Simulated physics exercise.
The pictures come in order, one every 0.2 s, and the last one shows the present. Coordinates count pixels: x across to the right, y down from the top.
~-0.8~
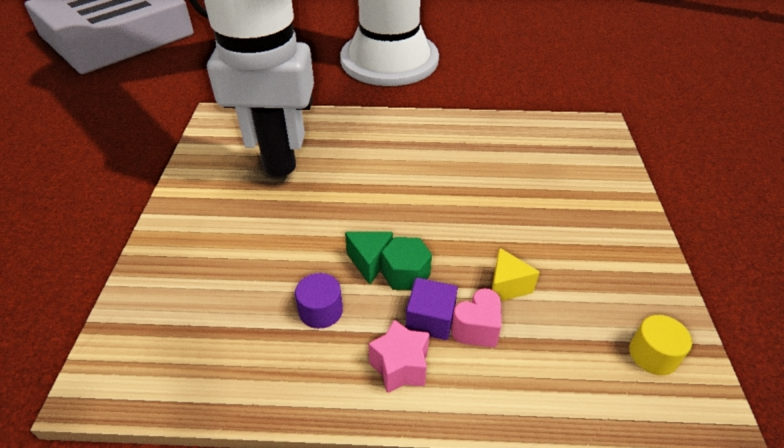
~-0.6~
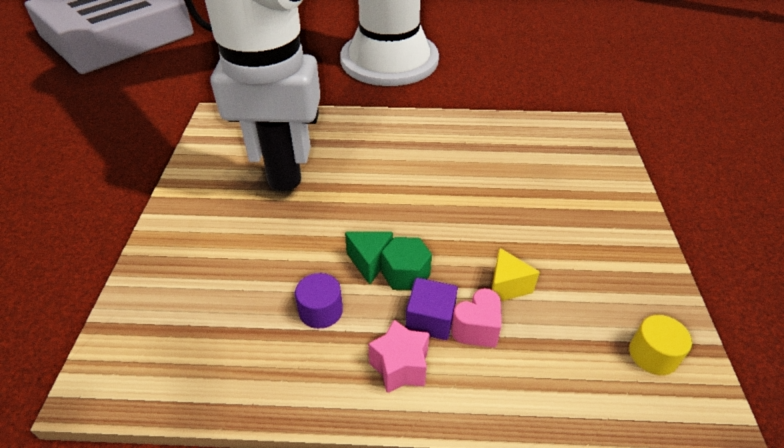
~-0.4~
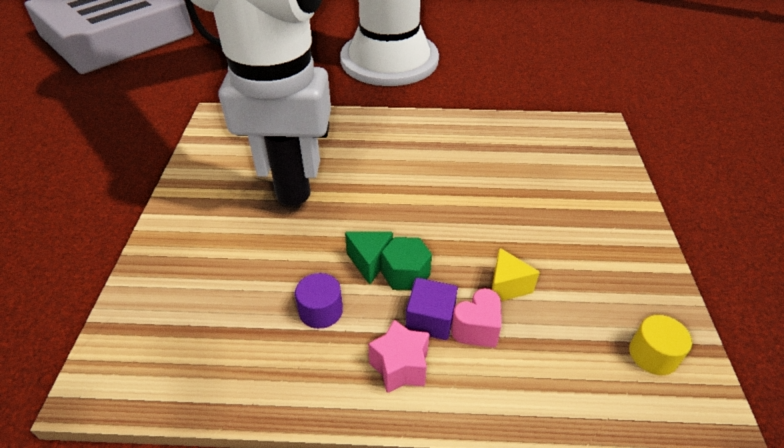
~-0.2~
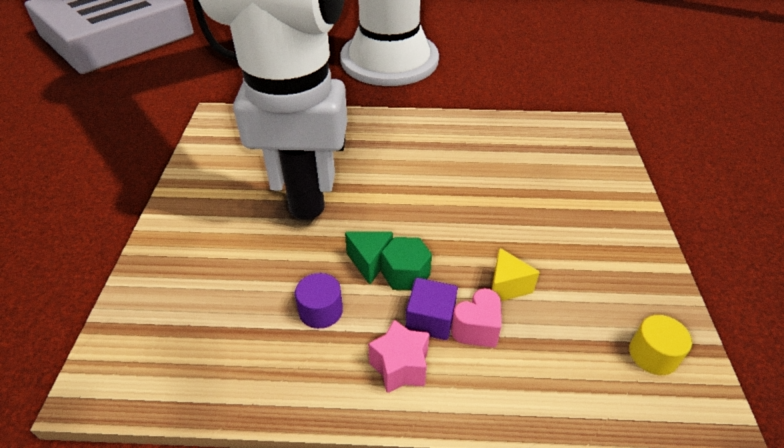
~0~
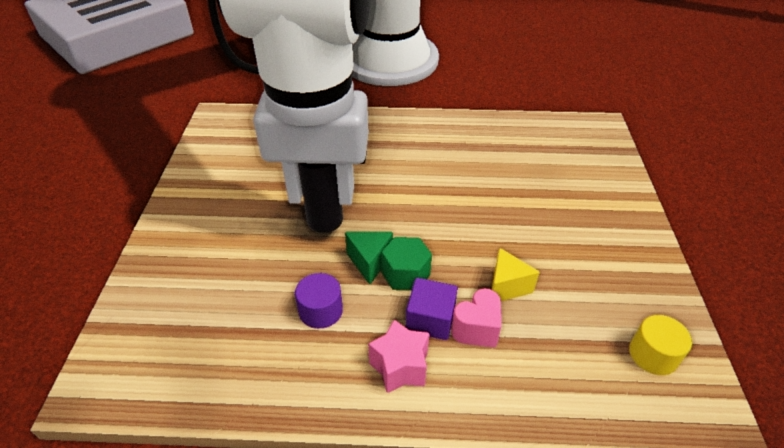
A robot arm with a black stick slid slowly toward the right and nearer the viewer over a striped wooden board, approaching the green triangle, while all the colorful blocks stayed still.
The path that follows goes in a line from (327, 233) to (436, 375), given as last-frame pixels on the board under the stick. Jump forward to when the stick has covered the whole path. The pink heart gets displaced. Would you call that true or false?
That statement is accurate.
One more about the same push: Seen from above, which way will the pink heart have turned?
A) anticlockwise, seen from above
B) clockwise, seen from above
My answer is option A.
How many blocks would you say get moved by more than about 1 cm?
The number of blocks that move over 1 cm is three or more.
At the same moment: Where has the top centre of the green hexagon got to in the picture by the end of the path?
Pixel (432, 259).
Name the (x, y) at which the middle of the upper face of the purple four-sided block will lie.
Its top middle: (476, 320).
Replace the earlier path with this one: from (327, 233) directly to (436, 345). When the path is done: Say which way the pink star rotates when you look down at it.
Twists clockwise.
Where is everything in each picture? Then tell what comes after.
In the first picture, lower end of the stick (280, 168), tops of blocks, green triangle (369, 241), pink star (401, 346), green hexagon (407, 252), purple four-sided block (433, 297), pink heart (481, 308).
In the second picture, stick (285, 181), blocks as before.
In the third picture, stick (294, 196), blocks as before.
In the fourth picture, stick (307, 209), blocks as before.
In the fifth picture, stick (325, 221), green triangle (369, 241), pink star (401, 346), green hexagon (407, 252), purple four-sided block (433, 297), pink heart (481, 308).
On the path given first. One third of the way, stick (359, 262); green triangle (386, 269), turned 50° anticlockwise; green hexagon (424, 257), turned 35° anticlockwise.
Two thirds of the way, stick (396, 309); green triangle (433, 295), turned 95° anticlockwise; green hexagon (432, 259), turned 60° anticlockwise; purple four-sided block (468, 316), turned 40° clockwise; pink heart (514, 323), turned 40° anticlockwise.
At the end, stick (437, 365); green triangle (443, 297), turned 110° anticlockwise; pink star (404, 383), turned 25° clockwise; green hexagon (432, 259), turned 60° anticlockwise; purple four-sided block (476, 320), turned 30° clockwise; pink heart (522, 324), turned 40° anticlockwise.
